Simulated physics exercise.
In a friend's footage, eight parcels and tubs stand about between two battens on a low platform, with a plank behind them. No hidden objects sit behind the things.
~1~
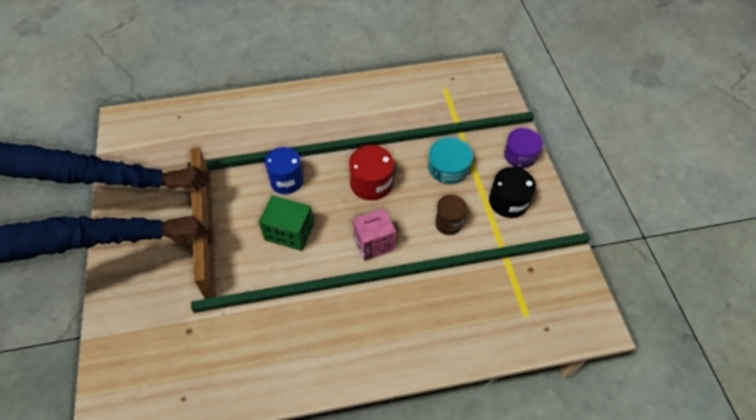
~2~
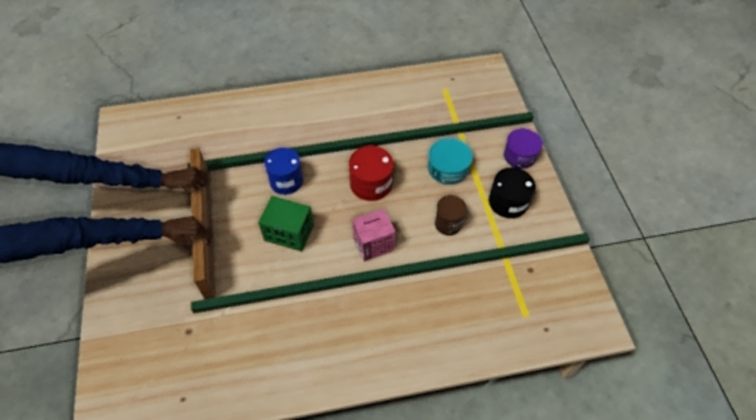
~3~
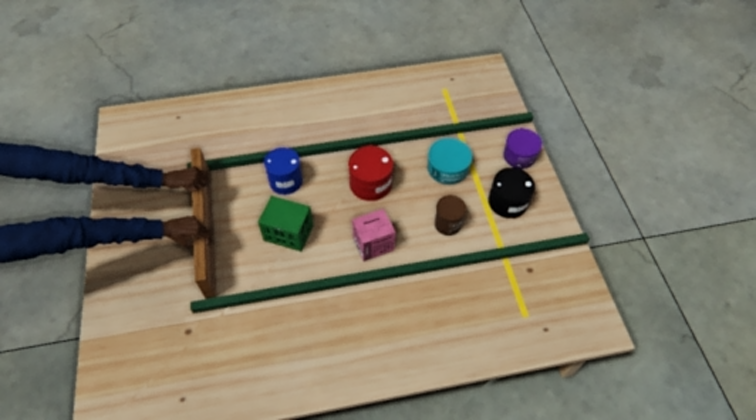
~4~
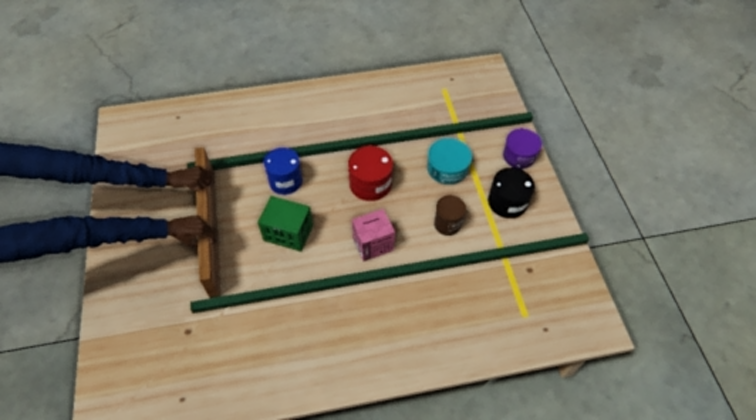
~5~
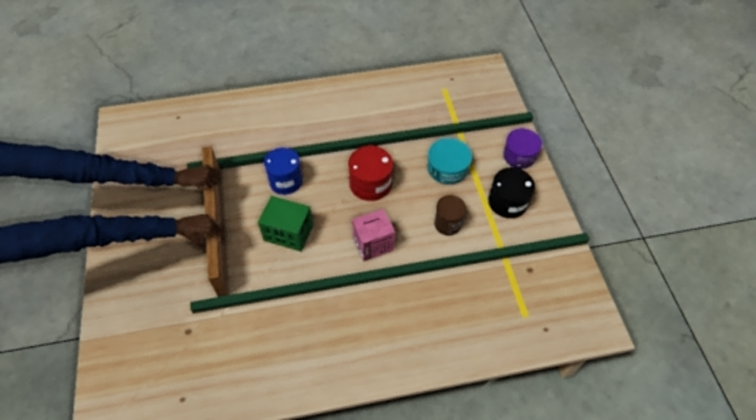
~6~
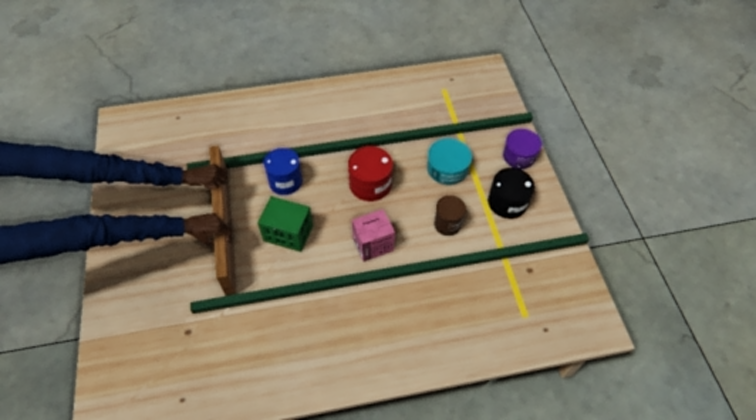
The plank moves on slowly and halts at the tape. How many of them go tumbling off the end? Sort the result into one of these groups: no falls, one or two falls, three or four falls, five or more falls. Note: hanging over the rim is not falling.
One or two falls.
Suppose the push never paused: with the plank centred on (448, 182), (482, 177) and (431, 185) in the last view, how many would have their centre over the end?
In that order 0, 1 and 0.
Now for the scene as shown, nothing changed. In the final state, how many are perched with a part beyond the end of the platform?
Expected count: 0.
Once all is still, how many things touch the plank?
The count comes out at 4.
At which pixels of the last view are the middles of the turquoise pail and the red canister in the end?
In the last picture the turquoise pail sits around (518, 139) and the red canister around (497, 162).
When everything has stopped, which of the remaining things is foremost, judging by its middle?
Answer: The black canister.
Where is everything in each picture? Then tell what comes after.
Purple pail (523, 148); black canister (512, 193); turquoise pail (450, 161); plank (203, 221); tape (481, 188), in the first picture.
Black canister (511, 193); brown pail (450, 216), in the second picture.
Turquoise pail (449, 162); green crate (287, 224), in the third picture.
Purple pail (522, 149); red canister (370, 174), in the fourth picture.
Black canister (511, 193); blue canister (284, 171), in the fifth picture.
Purple pail (522, 149); black canister (511, 193); turquoise pail (449, 162); plank (222, 218); tape (480, 189), in the sixth picture.
Soon after, none off yet; purple pail at rest near (522, 149); black canister at rest near (511, 193); turquoise pail at rest near (449, 162).
After that, none off yet; purple pail at rest near (522, 149); black canister at rest near (511, 193); turquoise pail moving near (451, 161).
In the end, the number that fall off is one or two; gone, purple pail.
